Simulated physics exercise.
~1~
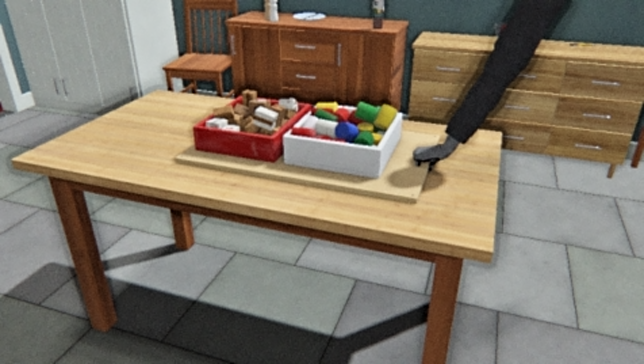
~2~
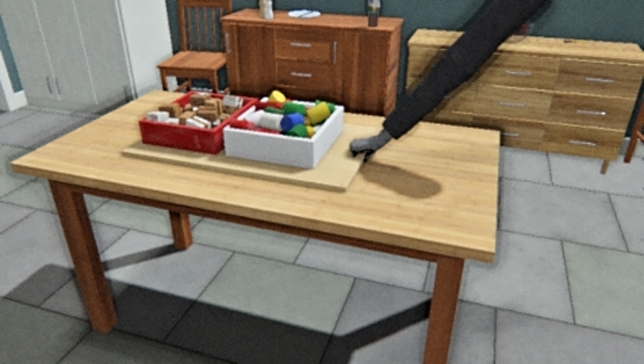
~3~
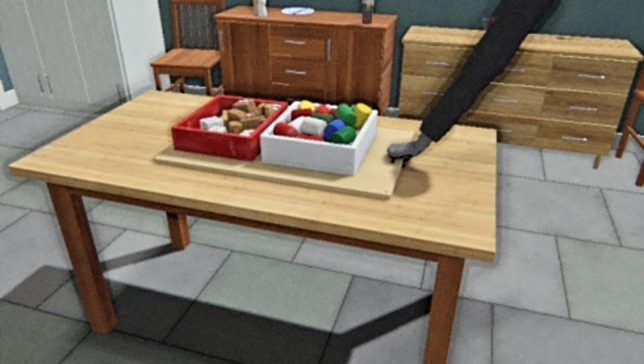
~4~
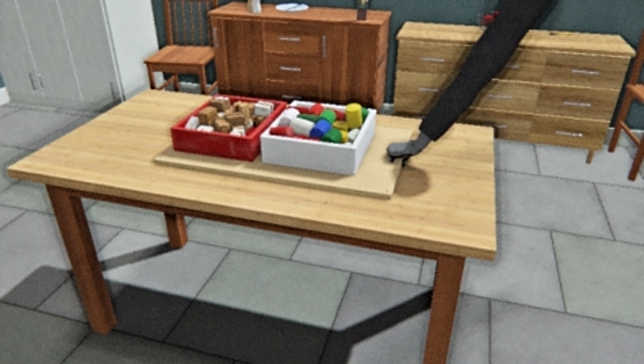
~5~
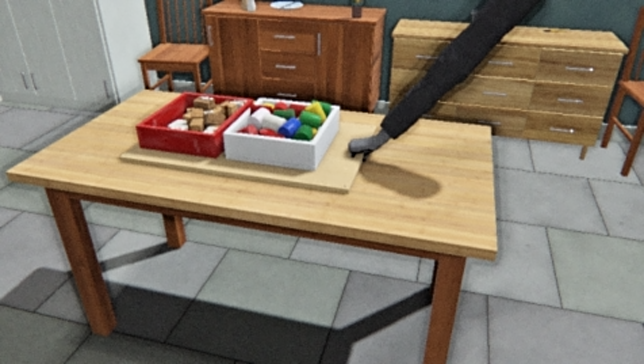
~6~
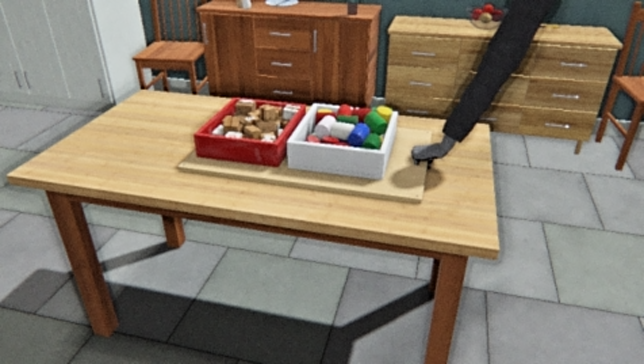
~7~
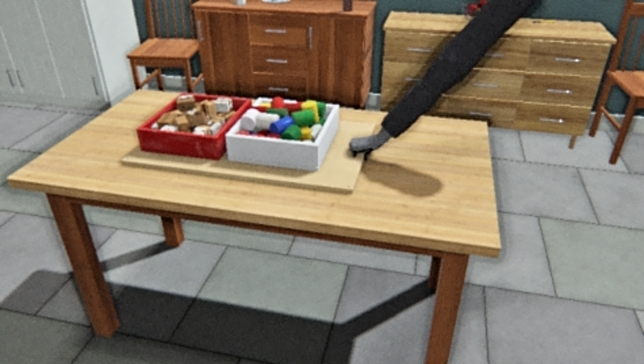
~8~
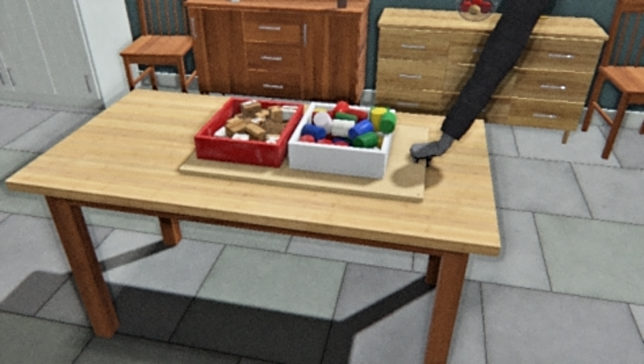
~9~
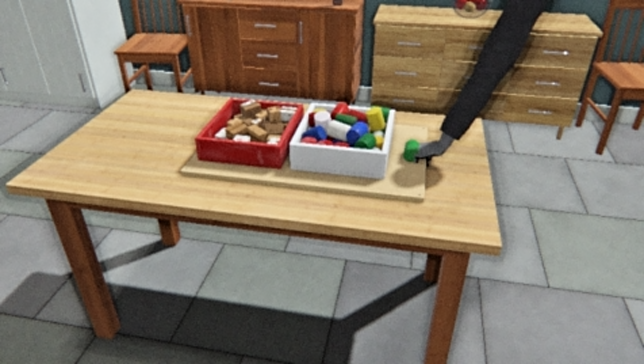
The clip opens on a wooden table where a dark-sleeved arm with a grey hand holds the right end of a board carrying a red crate of little brown and pale parcels and a white crate of colourful jars. The hand slides the board left, then partway back to the right, where it briefly holds. It goes left again, returns right, and repeats the trip once more as the loose contents shift about inside their walls. Finally the board stays at the right, and a green jar appears outside the white crate, beside the hand, while the parcels remain in the red crate.
